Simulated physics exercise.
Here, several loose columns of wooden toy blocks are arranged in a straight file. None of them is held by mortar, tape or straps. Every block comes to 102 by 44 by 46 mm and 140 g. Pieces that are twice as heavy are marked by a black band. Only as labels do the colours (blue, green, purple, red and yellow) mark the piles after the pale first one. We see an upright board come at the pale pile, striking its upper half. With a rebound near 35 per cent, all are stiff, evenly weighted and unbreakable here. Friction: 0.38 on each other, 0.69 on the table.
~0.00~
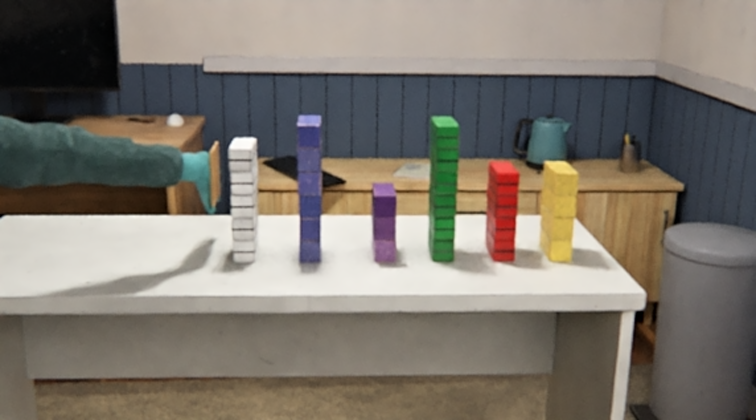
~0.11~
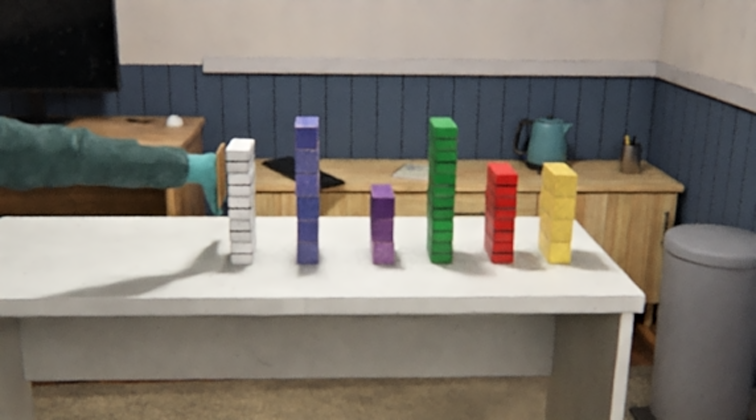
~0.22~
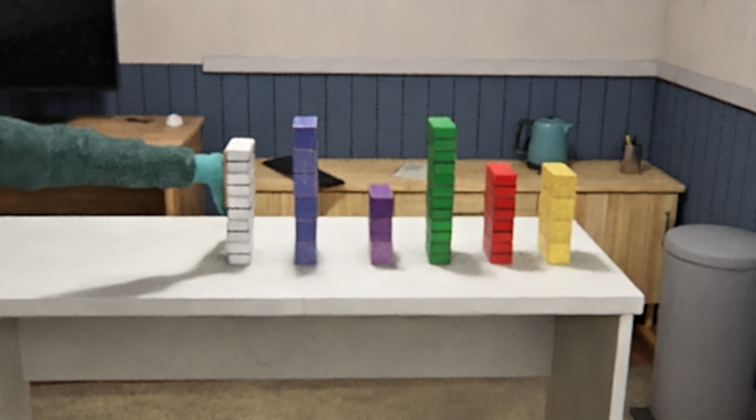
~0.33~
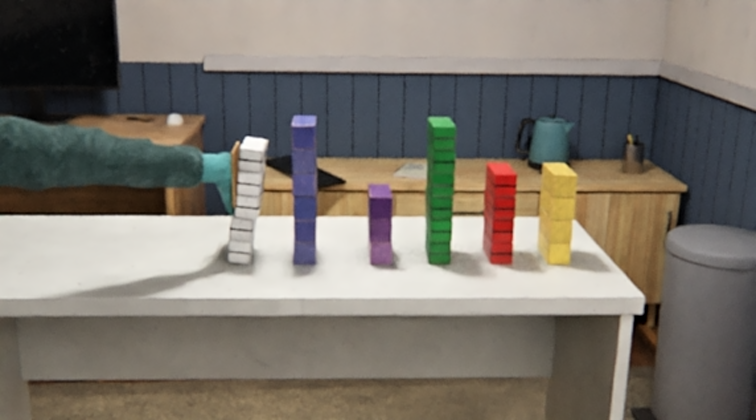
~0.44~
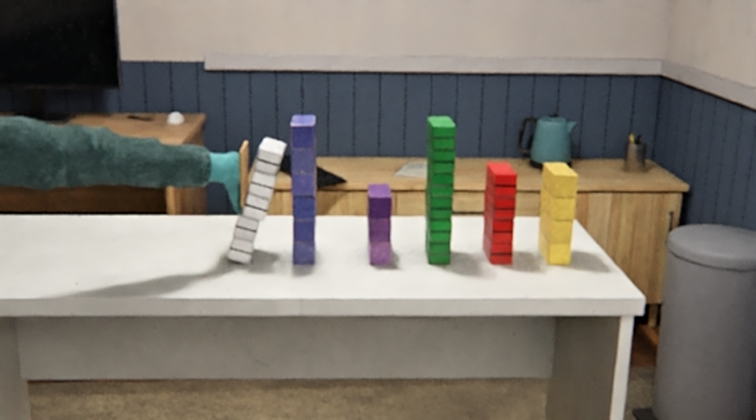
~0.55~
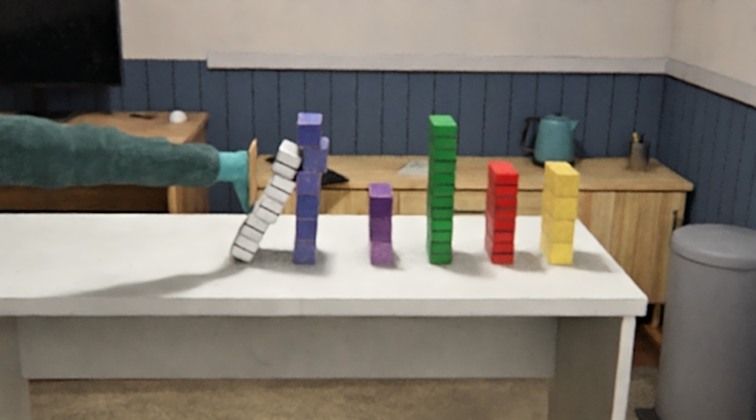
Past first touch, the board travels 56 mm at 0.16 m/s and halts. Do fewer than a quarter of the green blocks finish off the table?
Yes, under a quarter of them.
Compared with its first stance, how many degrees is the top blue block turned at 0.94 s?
It's at some 15 degrees.
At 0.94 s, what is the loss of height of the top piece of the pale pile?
10 cm lower.
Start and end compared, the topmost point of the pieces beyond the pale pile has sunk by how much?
I make it close to 15 cm.
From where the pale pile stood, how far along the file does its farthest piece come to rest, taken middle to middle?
Distance along: Near 24 cm.
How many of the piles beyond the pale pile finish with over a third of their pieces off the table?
The count is 2.
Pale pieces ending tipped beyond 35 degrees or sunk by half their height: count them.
I count 5 pale pieces.
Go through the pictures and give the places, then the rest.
In the first frame (places mark the middle of the side facing us; the camera moves round a little), board (211, 172) 32 mm short; top green block (448, 138); top yellow block (567, 184); the rest undisturbed.
Board (218, 174) 14 mm short; top green block (446, 139), in the second frame.
Board (225, 173) 3 mm in; top green block (445, 139), in the third frame.
Board (233, 173) 21 mm in, top of the pale pile leaning 7°; top green block (445, 138); the rest undisturbed, in the fourth frame.
Board (241, 173) 38 mm in, top of the pale pile leaning 16°; top green block (444, 138); the rest undisturbed, in the fifth frame.
Board (251, 172) 55 mm in, top of the pale pile leaning 25°; top green block (446, 137); top blue block (309, 135) shifted 10 mm; 4 disturbed, none off the table, in the sixth frame.
After 0.94 s, 5 of the pale pile down; none of the 6 green blocks off the table (0 of 23 in all colours); top green block leaning 5°; top purple block leaning 15°.
After 1.60 s, 5 of the pale pile down; none of the 6 green blocks off the table (3 of 23 in all colours); top green block leaning 38°, 16 cm lower; top red block upside down.
By the end (2.3 s), 5 of the pale pile down; none of the 6 green blocks off the table (5 of 23 in all colours); top green block leaning 38°, 16 cm lower; top yellow block on its side. That is 0 per cent. As the last picture would show them, middles, top green block near (516, 212).
